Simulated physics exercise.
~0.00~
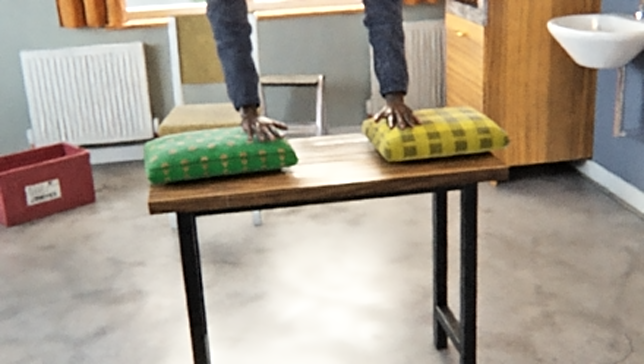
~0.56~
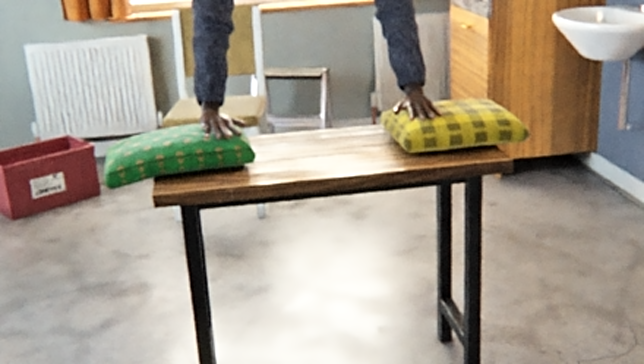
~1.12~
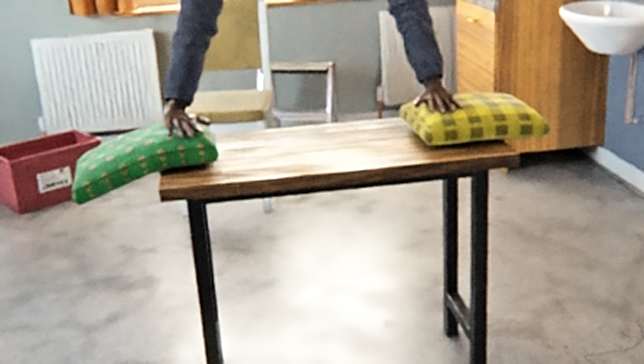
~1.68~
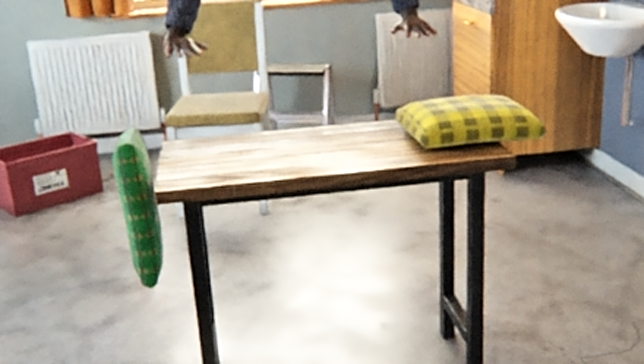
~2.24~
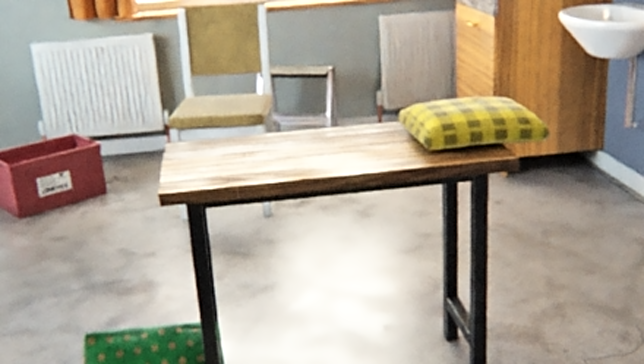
At first, two hands rest on a green pillow and a yellow checked cushion set on a wooden bench with black legs, in a room with a chair, a red box and a sink. The hands slide the pillow to the left and the cushion to the right, until the pillow juts well past the bench's left end. Then the hands lift away, and the pillow tips over the edge and drops upright beside the bench. It ends up on the floor by the left legs, while the yellow cushion stays still on top at the right.
